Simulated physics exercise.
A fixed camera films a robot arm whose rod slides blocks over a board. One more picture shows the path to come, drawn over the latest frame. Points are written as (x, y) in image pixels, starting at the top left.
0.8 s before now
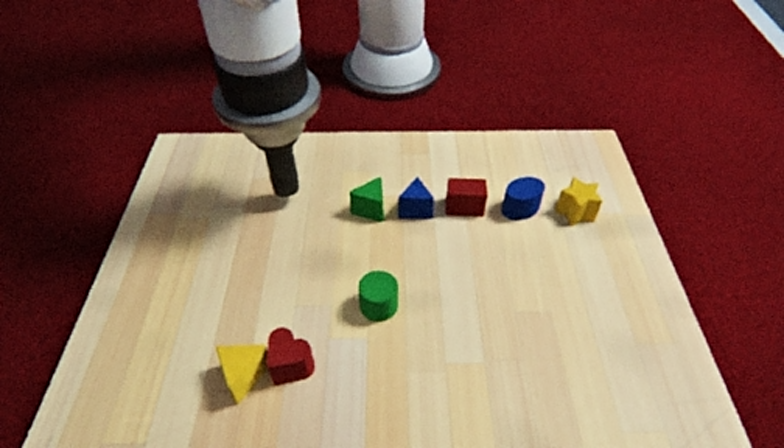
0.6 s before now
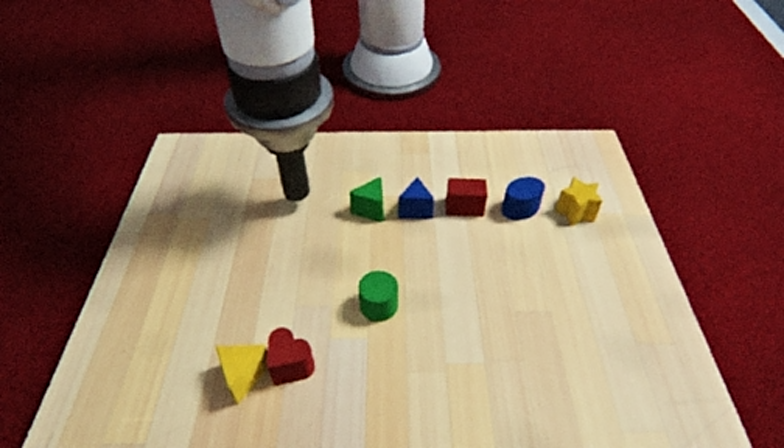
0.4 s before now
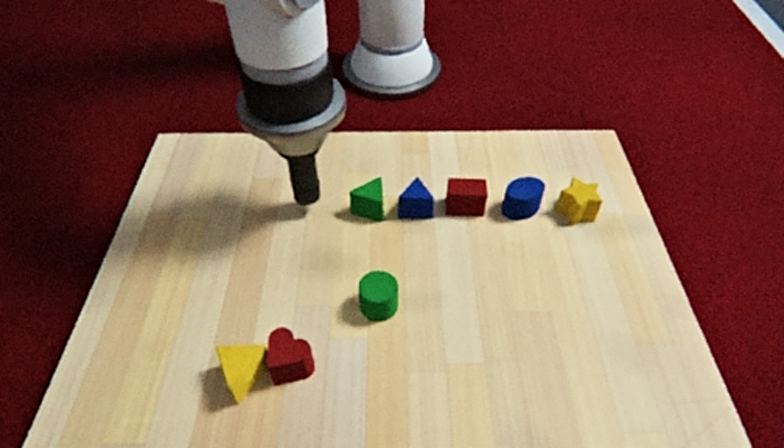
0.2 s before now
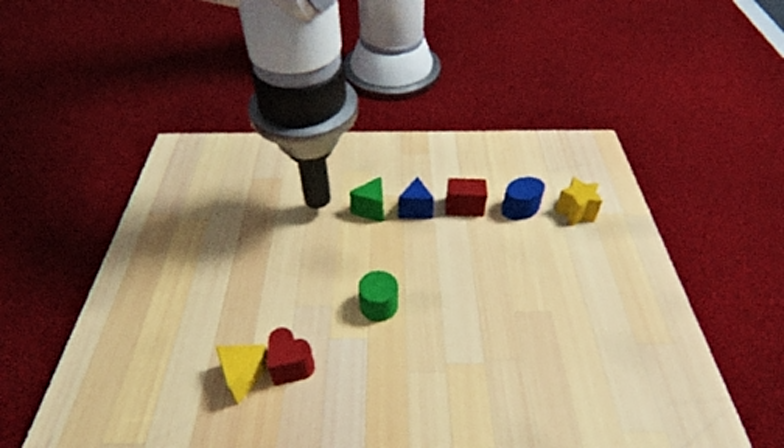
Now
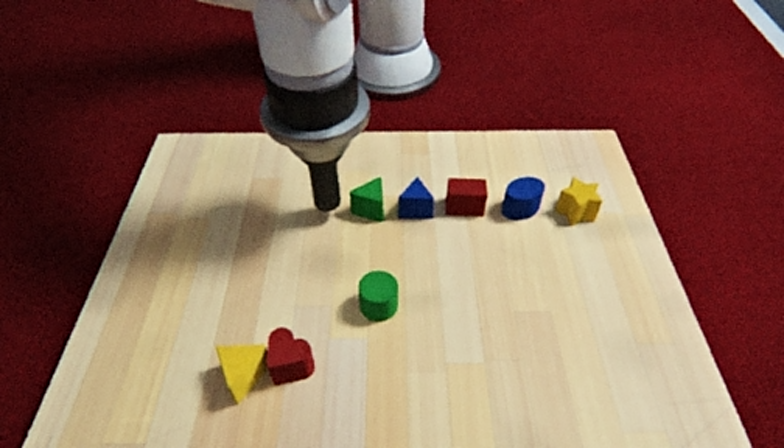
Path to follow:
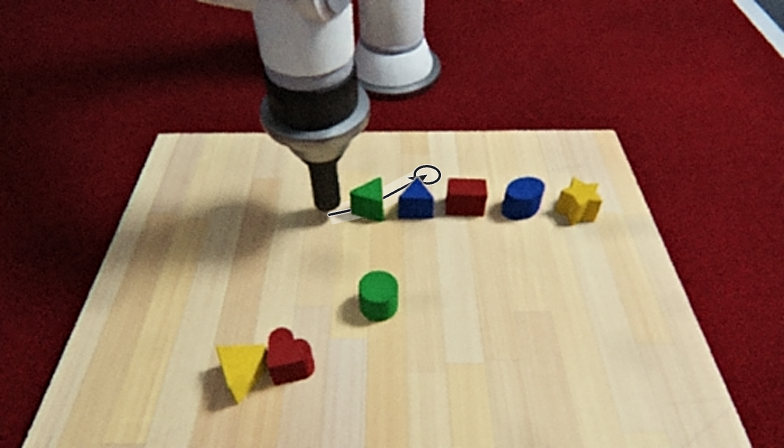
A robot arm's dark rod moves slightly right beside a row of small colored blocks.
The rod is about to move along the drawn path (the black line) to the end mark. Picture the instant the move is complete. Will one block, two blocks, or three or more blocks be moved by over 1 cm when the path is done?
Two blocks.
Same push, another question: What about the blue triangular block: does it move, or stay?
That block is going to get moved.
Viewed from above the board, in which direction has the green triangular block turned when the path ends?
If we look at it from overhead, the green triangular block pivots clockwise.
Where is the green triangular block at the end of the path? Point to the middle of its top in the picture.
Most likely (431, 175).
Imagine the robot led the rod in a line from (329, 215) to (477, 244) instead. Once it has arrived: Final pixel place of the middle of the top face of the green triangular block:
When the path ends, it will be at (398, 187).
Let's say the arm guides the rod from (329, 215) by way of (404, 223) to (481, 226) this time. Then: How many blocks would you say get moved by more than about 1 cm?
Answer: Three or more.
Path on the board, from (329, 215) via (383, 198), ending at (427, 175).
The first path, step by step. One third of the way, rod (367, 193); green triangular block (401, 188), turned 25° clockwise; blue triangular block (424, 191).
Two thirds of the way, rod (399, 178); green triangular block (424, 182), turned 75° clockwise; blue triangular block (439, 196), turned 30° clockwise; red oblong (471, 187).
At the end, rod (428, 163); green triangular block (431, 175), turned 115° clockwise; blue triangular block (439, 198), turned 30° clockwise; red oblong (471, 187).
